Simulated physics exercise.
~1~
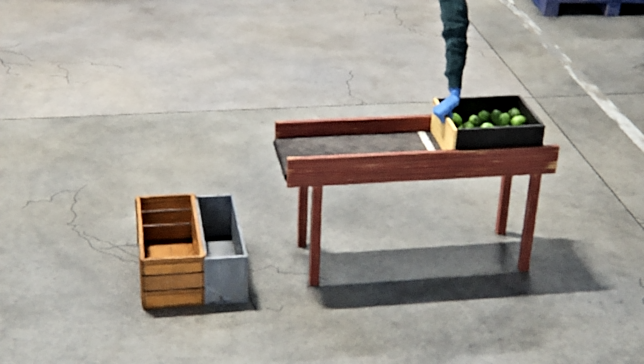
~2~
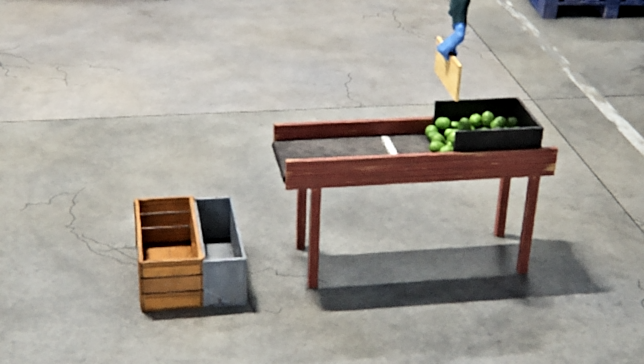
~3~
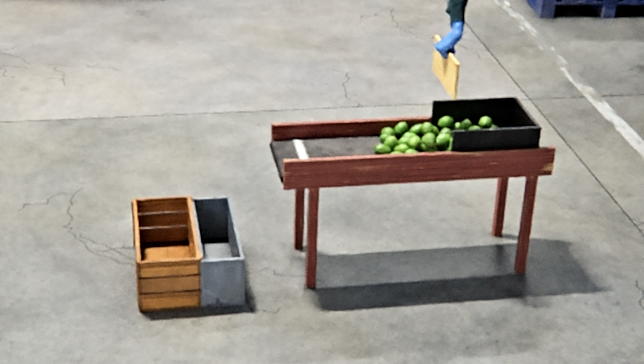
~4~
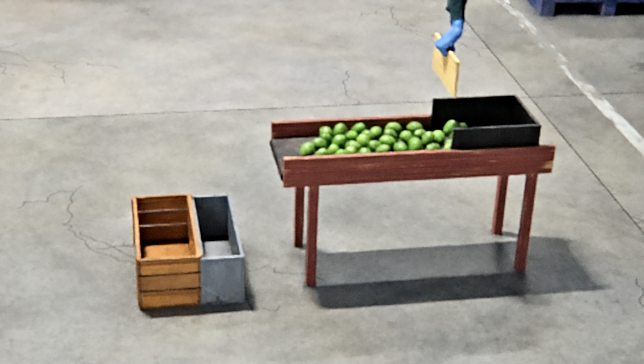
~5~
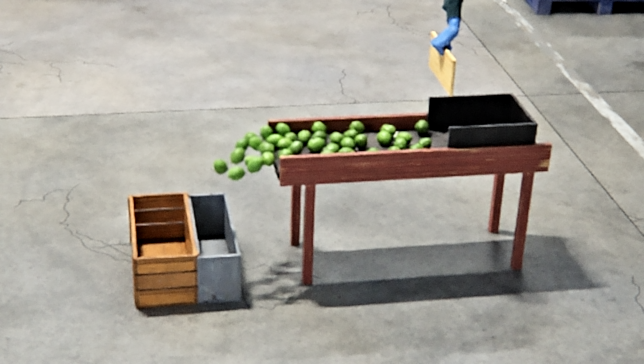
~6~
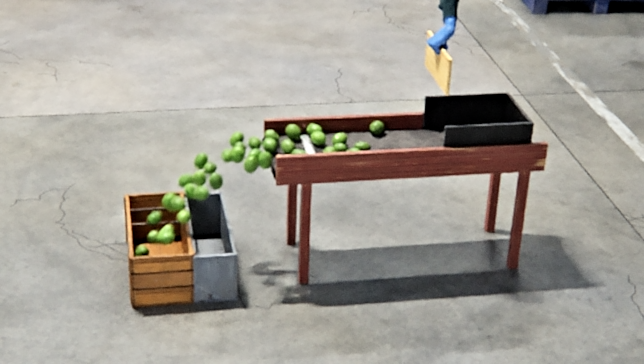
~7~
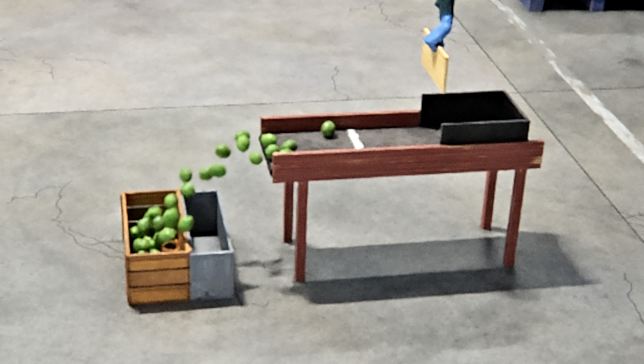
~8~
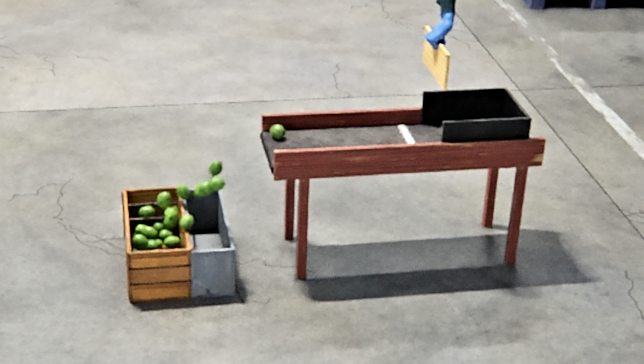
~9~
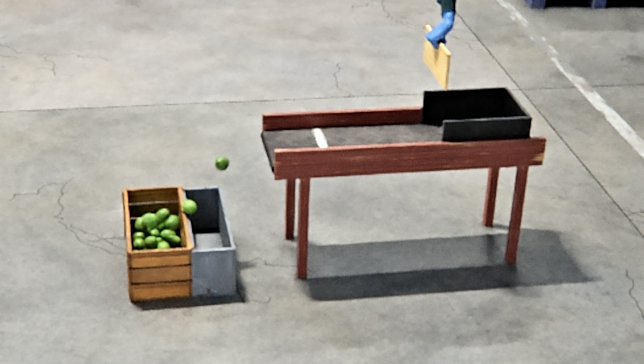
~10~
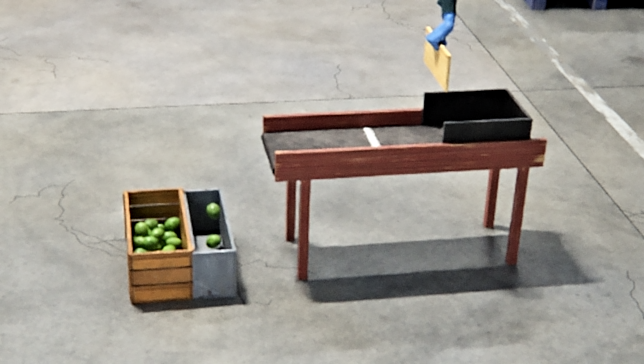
We see a blue-gloved hand lift a gate from a black pen, and limes ride a belt leftward and spill off its end. Most drop into the wooden box, while the last couple land in the grey tote beside it, leaving the belt empty.
